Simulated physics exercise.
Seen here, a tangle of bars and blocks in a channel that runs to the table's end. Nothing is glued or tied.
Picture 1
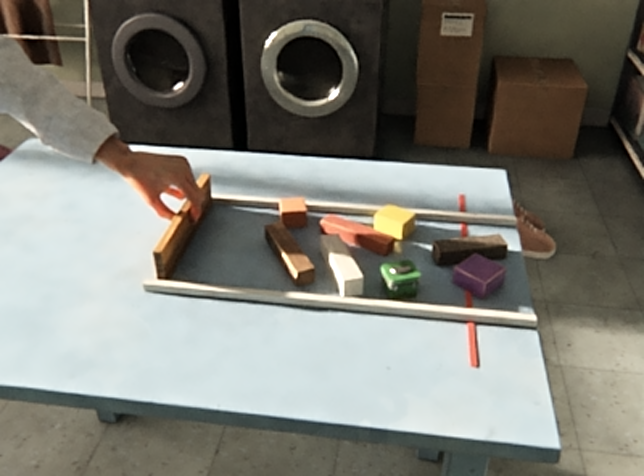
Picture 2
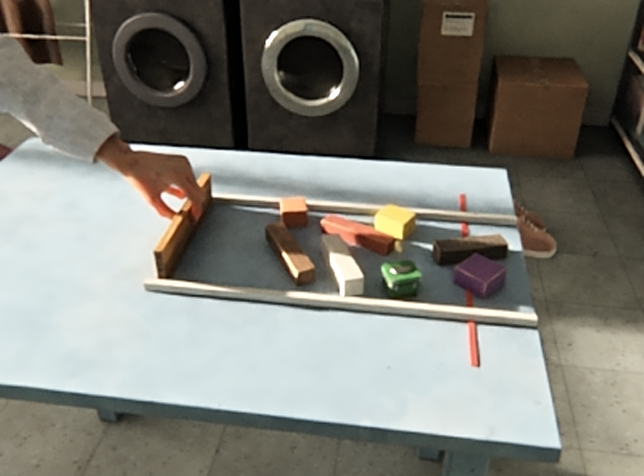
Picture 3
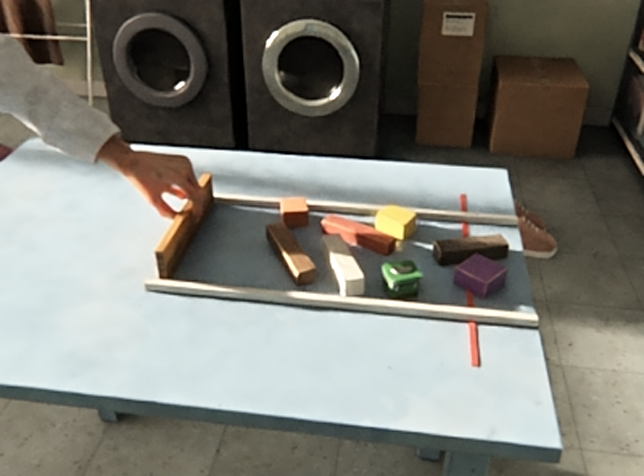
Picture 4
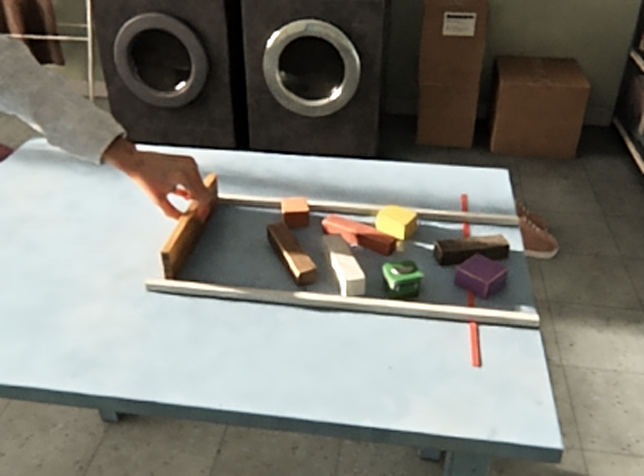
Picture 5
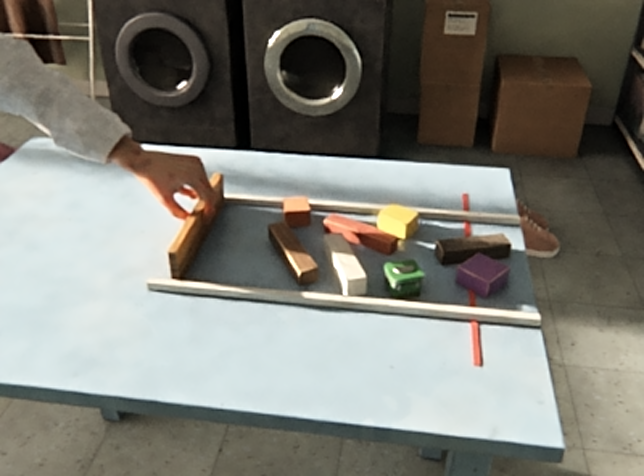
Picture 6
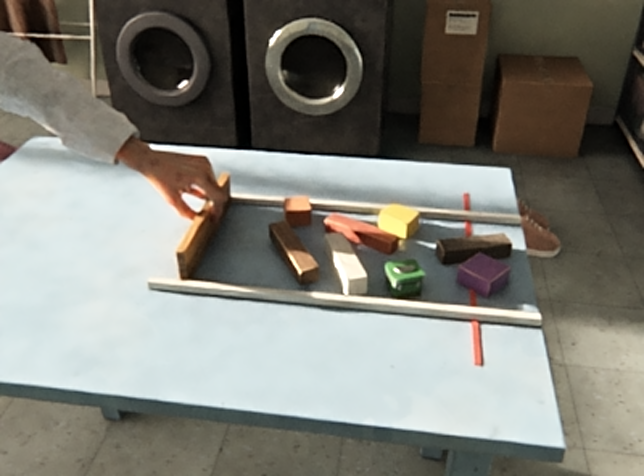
In a room with two dark front-loading machines and cardboard boxes behind, a pale blue table is seen from above at an angle. Between two light rails lie an orange block, brown, red, white and black bars, a yellow block, a green case and a purple block, with red tape crossing at right. A hand from the left slides a wooden board slightly rightward, the pieces staying nearly still as the view shifts very faintly.
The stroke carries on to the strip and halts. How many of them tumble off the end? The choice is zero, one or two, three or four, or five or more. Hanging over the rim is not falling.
The number that fall off is one or two.
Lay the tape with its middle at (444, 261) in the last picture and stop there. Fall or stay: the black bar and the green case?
The black bar tumbles off; the green case remains up.
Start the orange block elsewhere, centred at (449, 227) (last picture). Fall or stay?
The orange block remains up.
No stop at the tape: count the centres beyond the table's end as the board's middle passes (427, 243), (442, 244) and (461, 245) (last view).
Place by place, 0, 1 and 2.
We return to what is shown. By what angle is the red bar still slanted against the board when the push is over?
Near 0 degrees.
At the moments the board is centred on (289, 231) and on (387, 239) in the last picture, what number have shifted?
By then 2, and 7.
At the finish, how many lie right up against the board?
In contact: 2.
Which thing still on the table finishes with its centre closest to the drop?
That is the green case.
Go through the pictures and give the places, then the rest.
In the first picture, purple block (479, 276); black bar (469, 250); green case (400, 280); board (186, 225); tape (466, 264).
In the second picture, black bar (470, 249); board (187, 224).
In the third picture, green case (401, 280); white bar (342, 264).
In the fourth picture, purple block (481, 276); red bar (359, 235).
In the fifth picture, black bar (473, 249); orange block (296, 212).
In the sixth picture, purple block (483, 274); black bar (474, 248); green case (404, 279); board (207, 224); tape (471, 263).
Soon after, none off yet; purple block at rest near (483, 274); black bar at rest near (474, 248); green case at rest near (404, 279).
After that, none off yet; purple block at rest near (483, 274); black bar at rest near (474, 248); green case moving near (414, 281).
And then, none off yet; purple block displaced about its own width near (510, 277); black bar displaced about its own width near (525, 250); green case displaced well along near (489, 293).
In the end, the number that fall off is one or two; gone, black bar and purple block.
